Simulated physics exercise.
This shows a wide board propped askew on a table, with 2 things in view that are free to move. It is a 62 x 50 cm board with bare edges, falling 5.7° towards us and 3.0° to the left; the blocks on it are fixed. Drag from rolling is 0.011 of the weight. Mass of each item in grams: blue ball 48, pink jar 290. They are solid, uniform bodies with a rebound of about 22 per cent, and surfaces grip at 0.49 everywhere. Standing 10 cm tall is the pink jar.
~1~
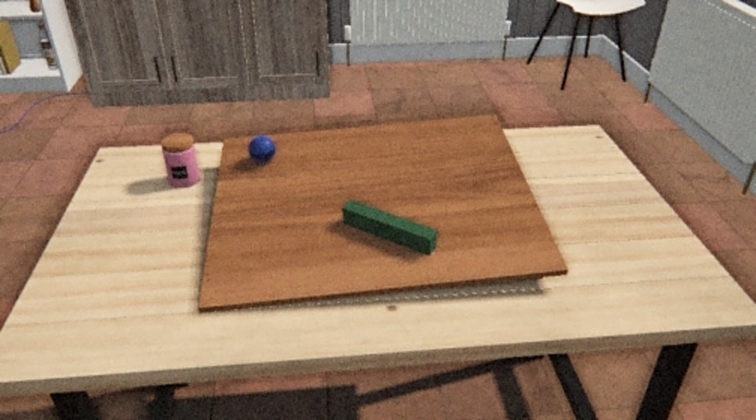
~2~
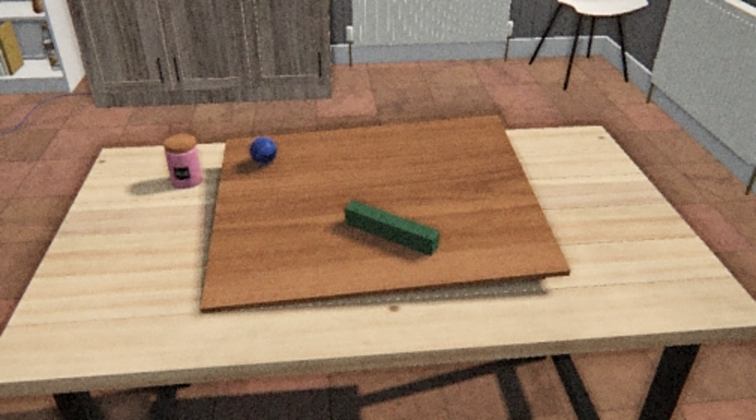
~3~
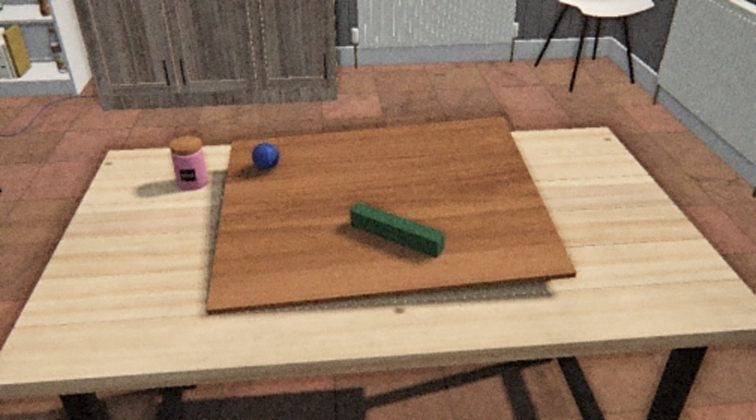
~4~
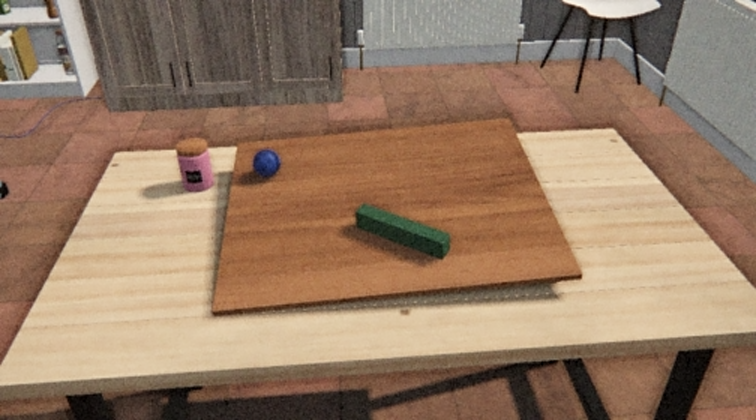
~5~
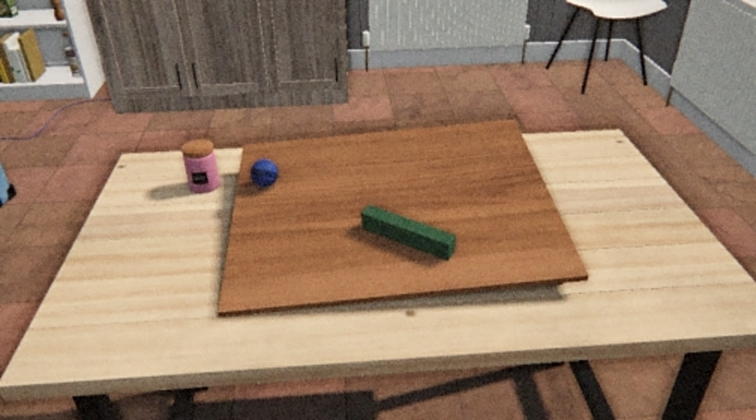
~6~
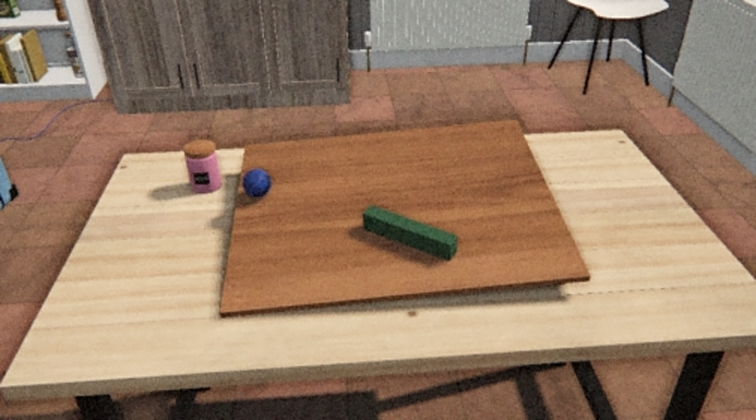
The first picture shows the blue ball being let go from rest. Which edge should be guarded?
It ends at the left border.
Then, 0.20 s later than the last frame, 23 cm of board to the near edge; blue ball near (231, 211).
Then, 0.40 s later than the last frame, it has gone over the left edge; blue ball near (195, 260).
Then, 0.60 s later than the last frame, it has gone over the left edge; blue ball near (146, 297).
When it is over, it has gone over the left edge; pink jar within 8 cm of the start.
